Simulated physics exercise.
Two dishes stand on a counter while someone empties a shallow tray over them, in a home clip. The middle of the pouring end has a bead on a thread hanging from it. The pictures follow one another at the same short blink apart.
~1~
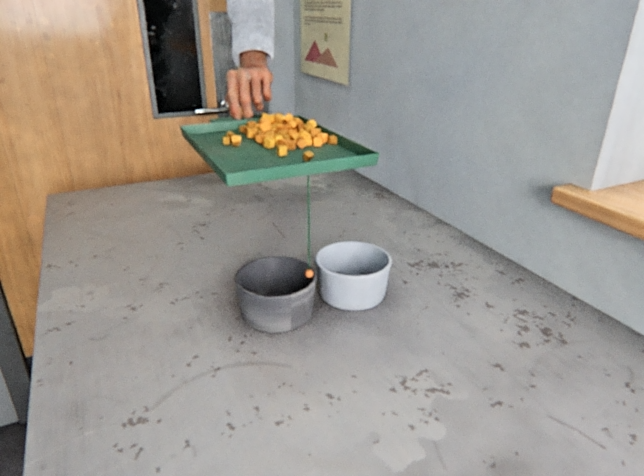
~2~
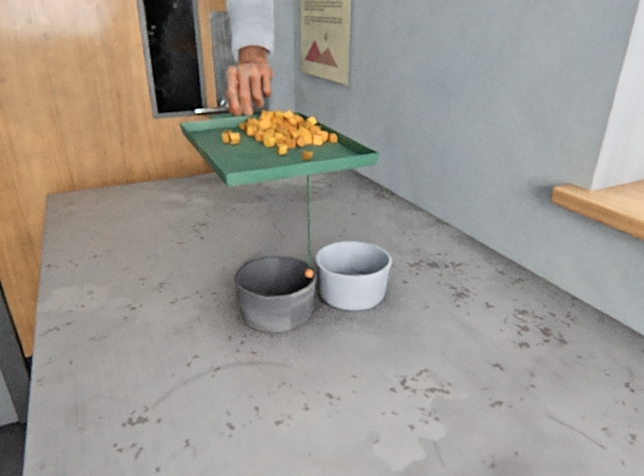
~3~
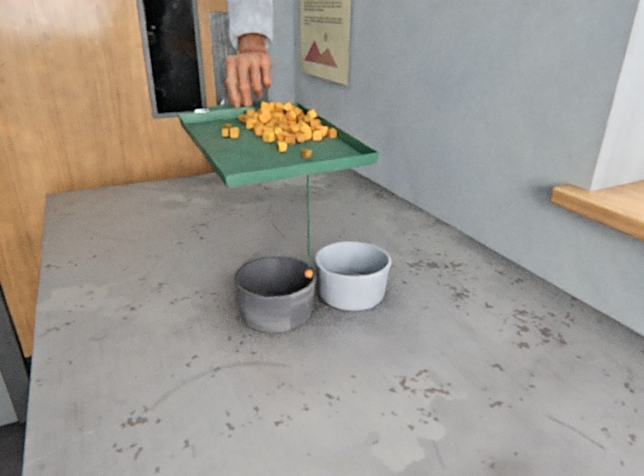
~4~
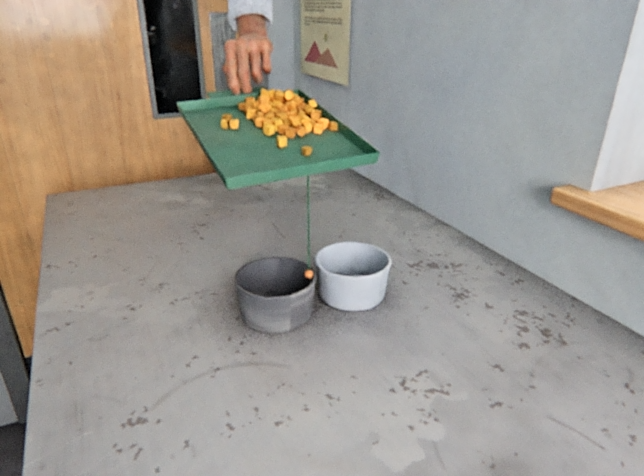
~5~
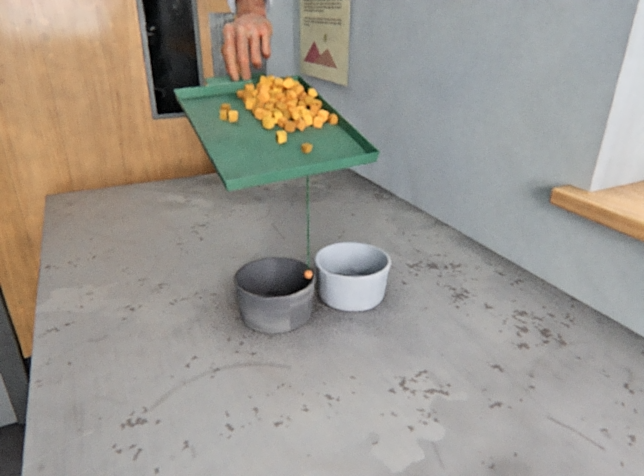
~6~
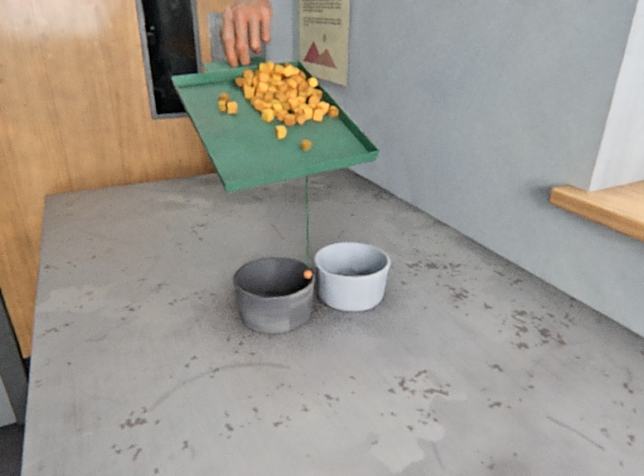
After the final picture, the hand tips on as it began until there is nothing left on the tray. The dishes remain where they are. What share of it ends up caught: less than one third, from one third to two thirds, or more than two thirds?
Less than one third.
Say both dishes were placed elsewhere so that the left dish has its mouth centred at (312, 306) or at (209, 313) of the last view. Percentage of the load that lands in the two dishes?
50 per cent the first time, 30 per cent the second time.
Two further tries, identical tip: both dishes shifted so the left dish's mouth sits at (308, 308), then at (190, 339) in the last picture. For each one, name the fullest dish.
The one on the left side; the one on the right side.
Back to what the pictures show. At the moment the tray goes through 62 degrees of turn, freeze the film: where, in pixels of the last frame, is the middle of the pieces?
Look about (293, 155) in the last picture.
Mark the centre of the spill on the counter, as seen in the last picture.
Somewhere about (306, 363), I'd say.
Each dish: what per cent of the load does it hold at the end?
Left dish around 0, right dish around 0, both in a hundred.
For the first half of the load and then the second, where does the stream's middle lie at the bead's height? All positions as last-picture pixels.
First part (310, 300), rest (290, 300).
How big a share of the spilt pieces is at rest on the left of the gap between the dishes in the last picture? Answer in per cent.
It works out at some 60 percent.
Shortly afterwards, tray tipped steeply; all but a few on the tray; a little in the air.
Next, tray tipped right over; near two thirds on the tray; near a third outside both.
Some moments later, tray tipped past a quarter turn; the whole lot outside both.
In the end, tray tipped past a quarter turn; none at all in the left dish; none at all in the right dish; the whole lot outside both.
